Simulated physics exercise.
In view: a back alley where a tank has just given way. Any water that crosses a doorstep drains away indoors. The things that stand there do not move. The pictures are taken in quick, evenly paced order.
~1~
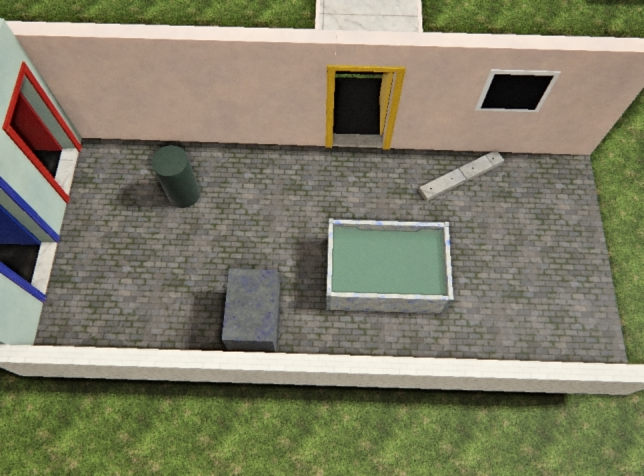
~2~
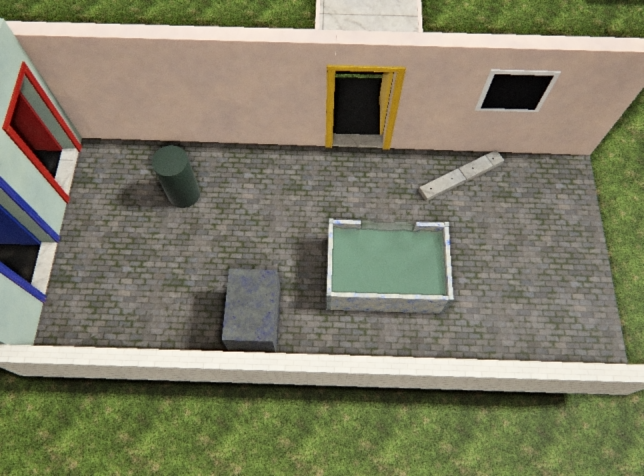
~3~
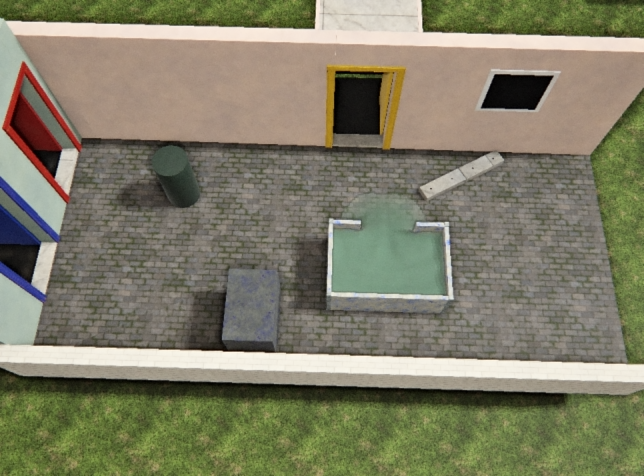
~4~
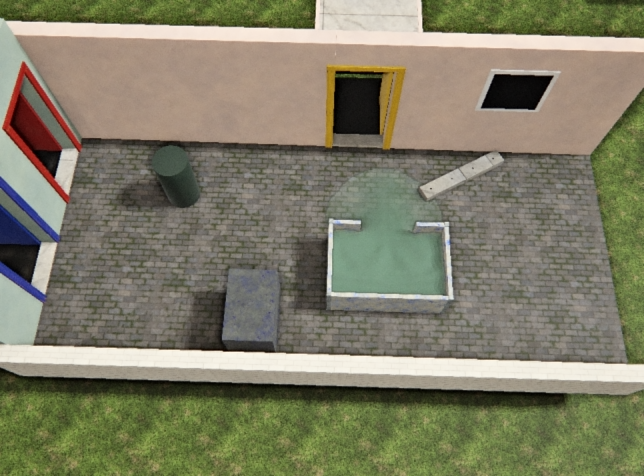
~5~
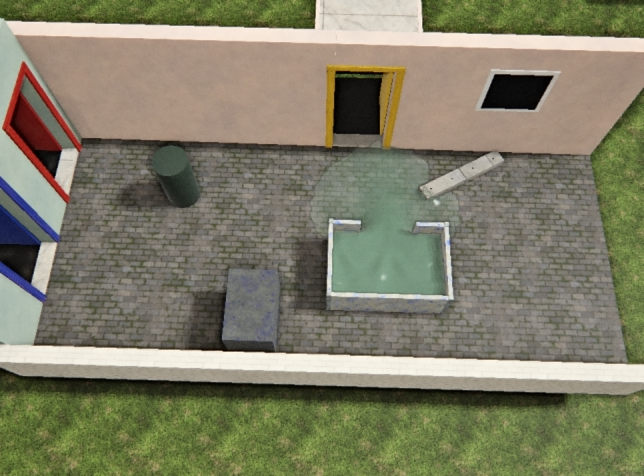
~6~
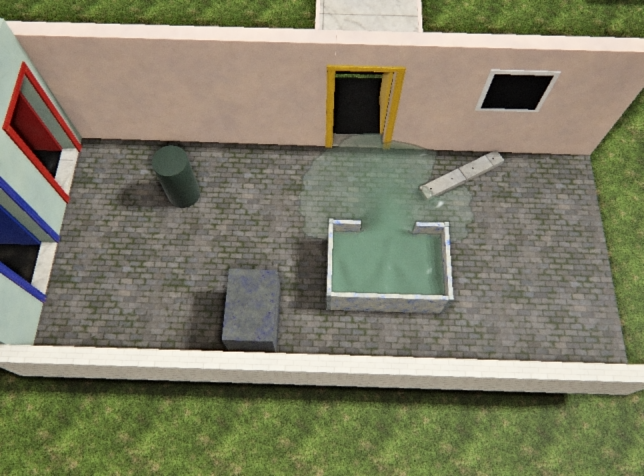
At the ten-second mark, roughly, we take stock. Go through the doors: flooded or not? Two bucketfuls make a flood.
As I see it, red door: Does not overshoot. Blue door: Does not overshoot. Yellow door: Overshoots.
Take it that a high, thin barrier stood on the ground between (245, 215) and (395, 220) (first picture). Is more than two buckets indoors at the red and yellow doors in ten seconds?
I'd say the red door falls short and the yellow door falls short.
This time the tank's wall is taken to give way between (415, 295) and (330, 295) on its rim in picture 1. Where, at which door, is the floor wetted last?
Answer: The one in red.
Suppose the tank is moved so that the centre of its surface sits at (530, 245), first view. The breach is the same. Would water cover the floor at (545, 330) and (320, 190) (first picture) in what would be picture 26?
Taking both places in turn, they end up unaffected and inundated.
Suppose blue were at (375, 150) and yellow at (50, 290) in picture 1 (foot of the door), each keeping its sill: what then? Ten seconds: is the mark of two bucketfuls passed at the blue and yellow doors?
Blue door: Over the limit; yellow door: Under the limit.
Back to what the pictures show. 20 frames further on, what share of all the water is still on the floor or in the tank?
About 74 per cent.
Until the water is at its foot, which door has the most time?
Answer: The door marked blue.
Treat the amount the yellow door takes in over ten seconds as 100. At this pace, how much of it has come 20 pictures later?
It works out at roughly 80 percent of the ten-second total.
A moment on, water covers 15 % of the floor; the red door not reached, the blue door not reached, the yellow door far over two buckets in.
Next, water covers 25 % of the floor; the red door not reached, the blue door not reached, the yellow door far over two buckets in.
Then, water covers 35 % of the floor; the red door not reached, the blue door not reached, the yellow door far over two buckets in.
Later, water covers 45 % of the floor; the red door wet at the sill, nothing in, the blue door wet at the sill, nothing in, the yellow door far over two buckets in.
In the end, water covers 60 % of the floor; the red door wet at the sill, nothing in, the blue door wet at the sill, nothing in, the yellow door far over two buckets in.
